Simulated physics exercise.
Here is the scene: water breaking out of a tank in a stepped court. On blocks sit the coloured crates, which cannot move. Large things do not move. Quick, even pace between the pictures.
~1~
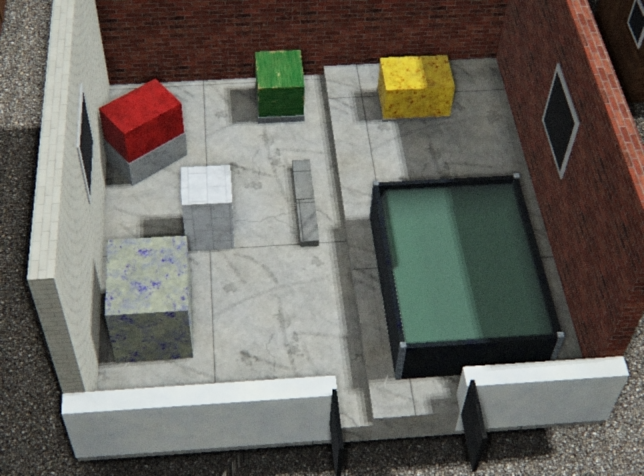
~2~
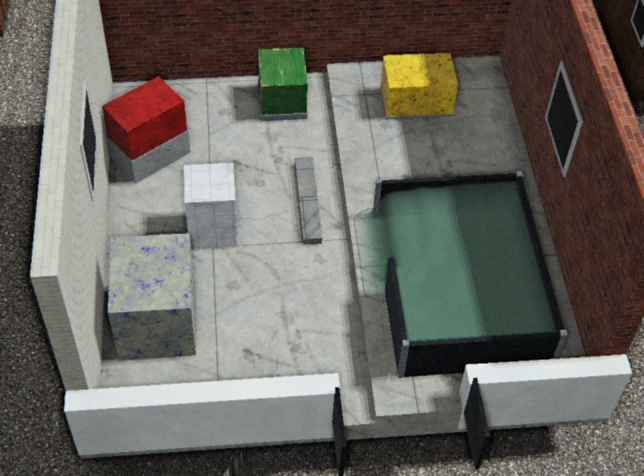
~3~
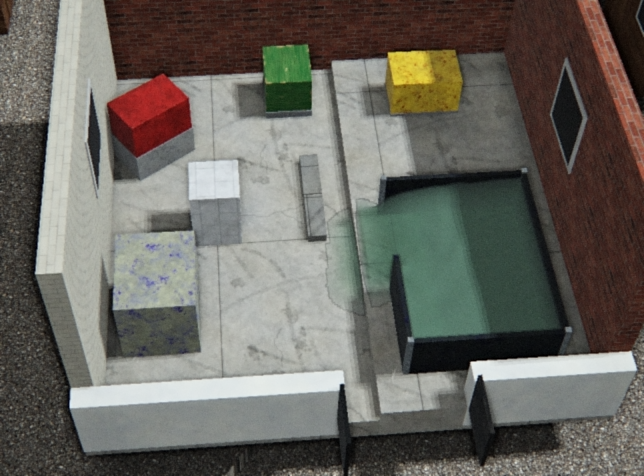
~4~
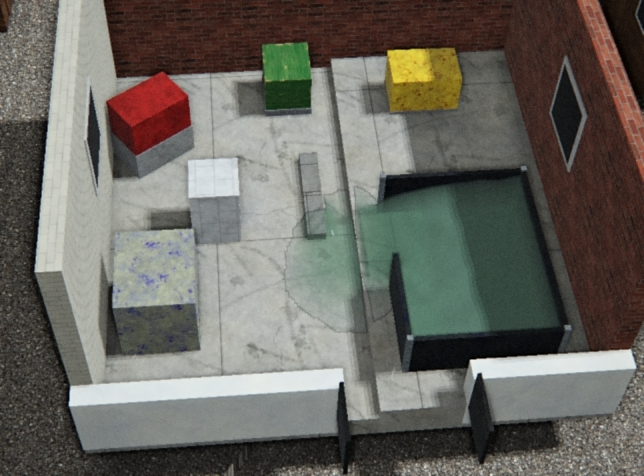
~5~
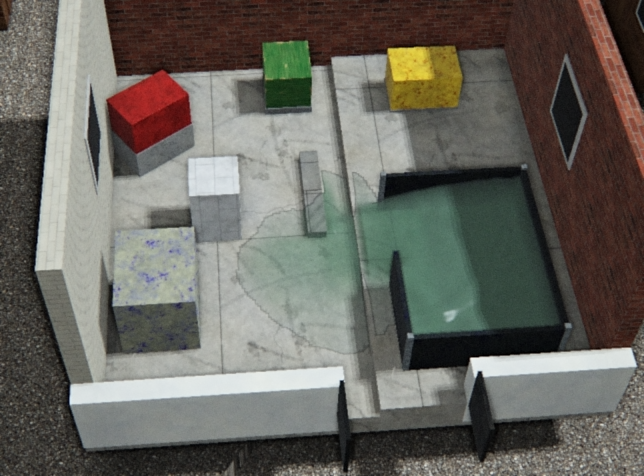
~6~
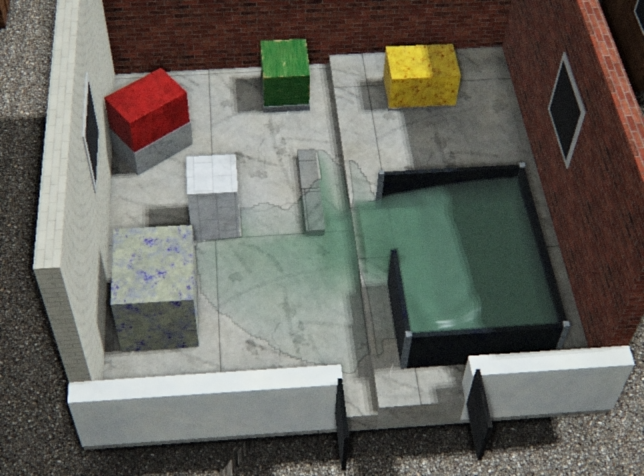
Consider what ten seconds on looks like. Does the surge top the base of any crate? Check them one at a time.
The yellow crate is missed; the red crate is missed; the green crate is caught.
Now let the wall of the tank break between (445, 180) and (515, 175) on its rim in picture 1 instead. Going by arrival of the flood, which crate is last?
My pick is the red-painted one.
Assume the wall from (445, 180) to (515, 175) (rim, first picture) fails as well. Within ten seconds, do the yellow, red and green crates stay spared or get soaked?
In that case the yellow crate is flooded, the red crate is never flooded and the green crate is flooded.
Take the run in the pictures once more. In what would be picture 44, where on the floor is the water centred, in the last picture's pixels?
Centre point: Around (279, 232).
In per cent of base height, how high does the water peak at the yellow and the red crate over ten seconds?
About 10 and 70 per cent.
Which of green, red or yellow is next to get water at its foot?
My answer: The one in green.
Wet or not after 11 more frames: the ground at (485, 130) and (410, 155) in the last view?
Going in order, I'd say clear for the first and clear for the second.
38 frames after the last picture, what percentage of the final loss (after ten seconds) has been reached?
It comes to around 35 per cent.
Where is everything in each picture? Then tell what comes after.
The first frame shows the open tank at (462, 260) is whole and still.
In the second frame, the front is at (367, 215), out from the gap at (385, 244).
In the third frame, the front is at (344, 303), out from the gap at (389, 242).
In the fourth frame, the front is at (292, 280), out from the gap at (389, 241).
In the fifth frame, water pours out at (389, 239) and has run to (248, 281).
In the sixth frame, water pours out at (387, 236) and has run to (197, 274).
A moment on, water covers 30 % of the floor; the yellow crate not reached, the red crate not reached, the green crate water round its plinth.
Next, water covers 45 % of the floor; the yellow crate not reached, the red crate water round its plinth, the green crate water round its plinth.
Then, water covers 60 % of the floor; the yellow crate not reached, the red crate water round its plinth, the green crate water round its plinth.
Later, water covers 65 % of the floor; the yellow crate not reached, the red crate water round its plinth, the green crate water round its plinth.
In the end, water covers 65 % of the floor; the yellow crate stayed above the water, the red crate stayed above the water, the green crate was topped.
